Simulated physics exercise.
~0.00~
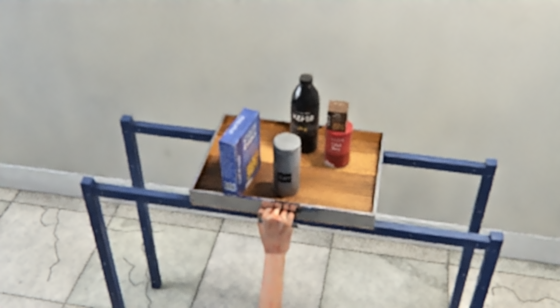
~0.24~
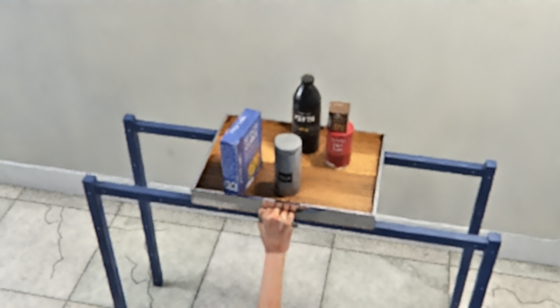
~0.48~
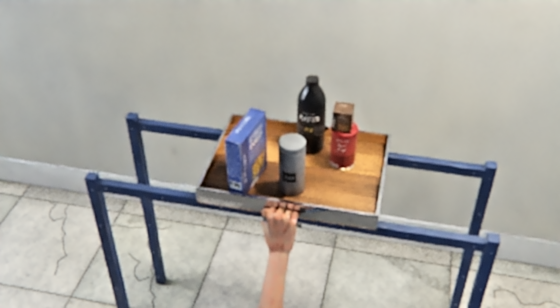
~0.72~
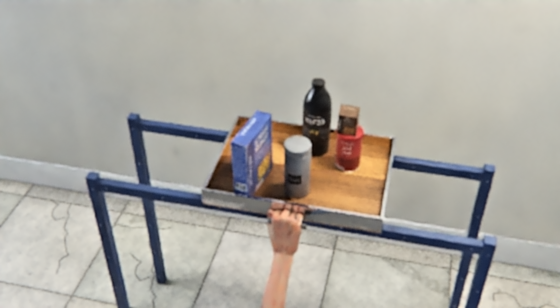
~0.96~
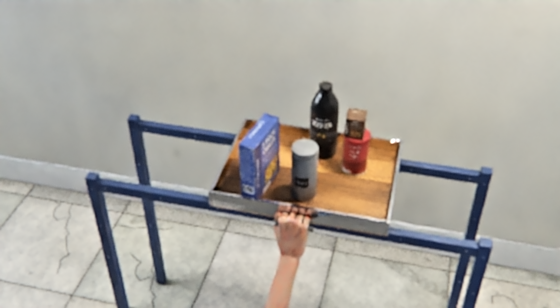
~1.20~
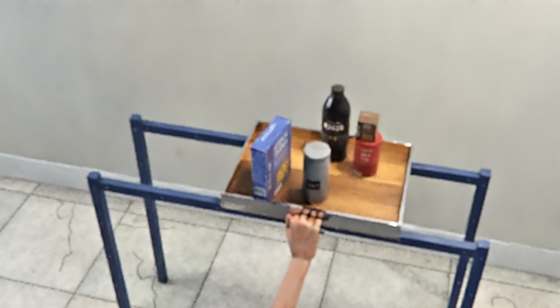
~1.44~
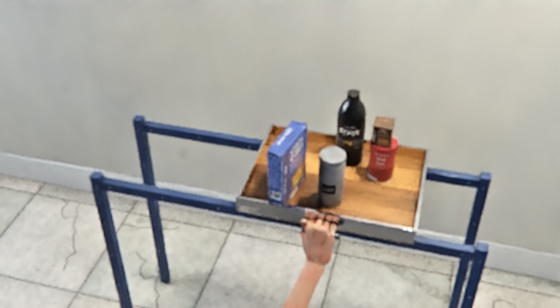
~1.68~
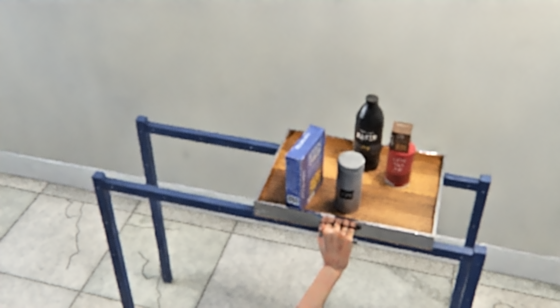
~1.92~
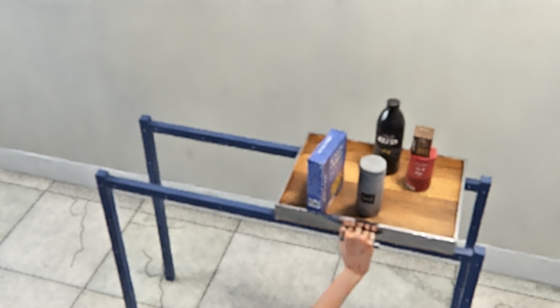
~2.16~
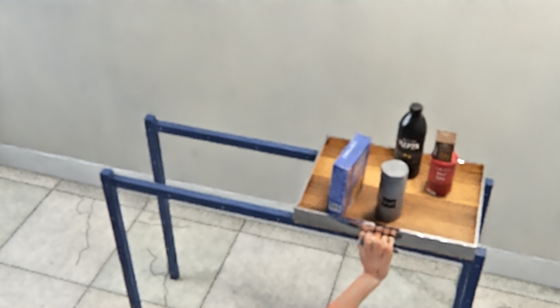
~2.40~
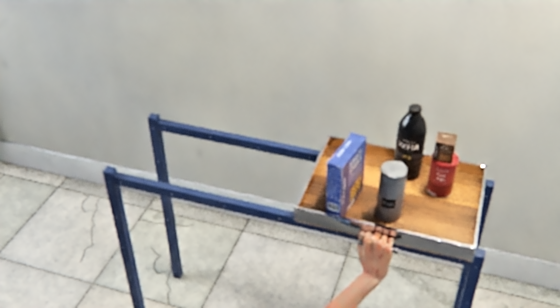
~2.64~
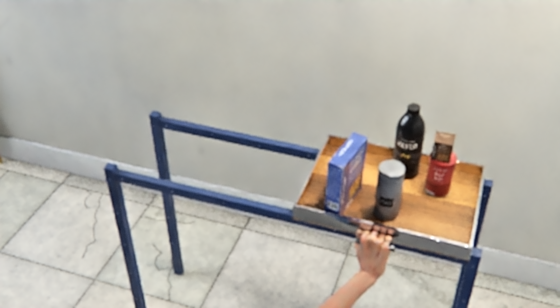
A wooden tray holding a blue packet, a grey jar, a black bottle and a red tin with a brown packet on top slides right along blue rails, pushed by a hand at its front edge, then stops at the right end with everything still upright and in place.
